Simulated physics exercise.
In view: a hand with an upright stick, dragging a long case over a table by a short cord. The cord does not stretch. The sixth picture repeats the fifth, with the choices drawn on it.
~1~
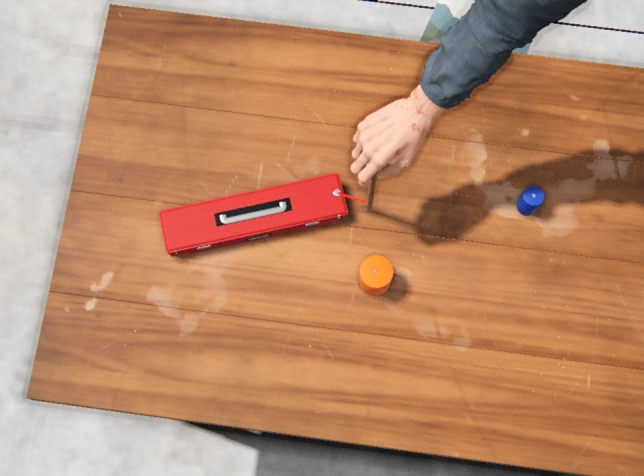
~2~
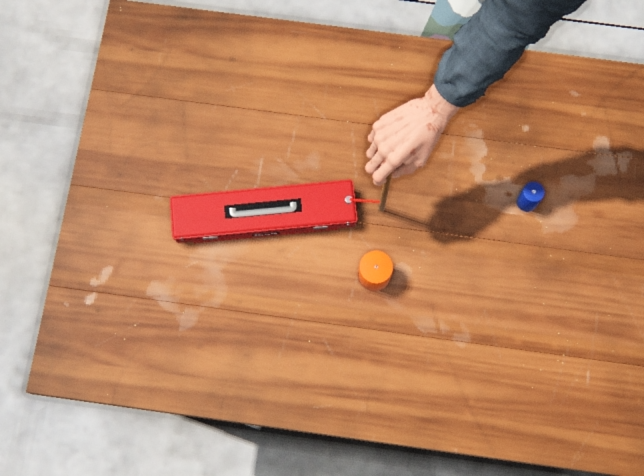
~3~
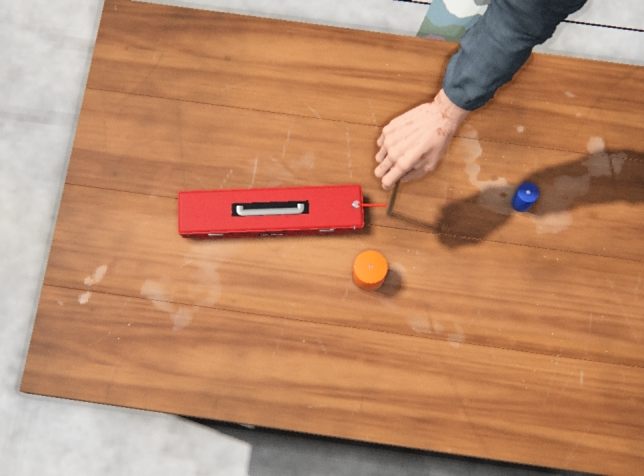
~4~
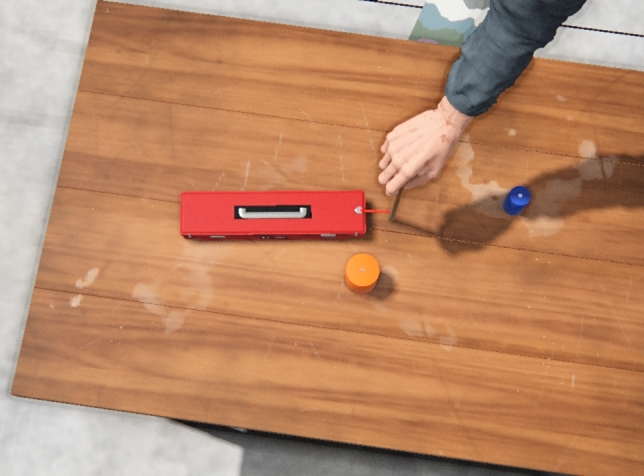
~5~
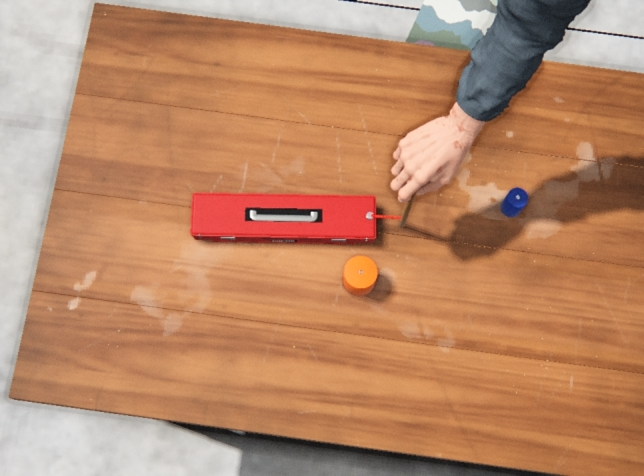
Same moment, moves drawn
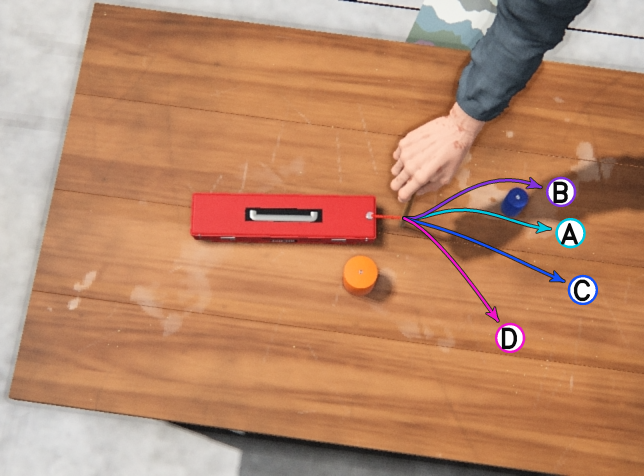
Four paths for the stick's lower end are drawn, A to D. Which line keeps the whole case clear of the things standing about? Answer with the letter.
Choose path C.
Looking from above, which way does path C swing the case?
It turns clockwise.
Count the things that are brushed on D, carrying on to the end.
In all, one.
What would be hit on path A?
The blue candle.
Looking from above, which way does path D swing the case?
Clockwise.
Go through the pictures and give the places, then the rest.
In the first frame, red case (253, 212); orange tin (376, 276); blue candle (530, 201).
In the second frame, red case (263, 209); orange tin (375, 271).
In the third frame, red case (270, 208); orange tin (370, 271).
In the fourth frame, red case (273, 212); orange tin (362, 274).
In the fifth frame, red case (283, 215); orange tin (360, 276); blue candle (514, 203).
On the marked copy, A from (404, 218) via (477, 211) to (550, 229); B from (404, 218) via (470, 189) to (541, 187); C from (404, 218) via (485, 245) to (564, 281); D from (404, 218) via (459, 268) to (498, 321).
Taking C. A third of the way, foot of the stick (460, 236), middle of the case (340, 221).
Two thirds of the way, foot of the stick (516, 260), middle of the case (398, 233).
When it is over, foot of the stick (563, 282), middle of the case (445, 247); nothing has been touched.
As for the rest, A meets the blue candle; B meets the blue candle; D meets the orange tin.
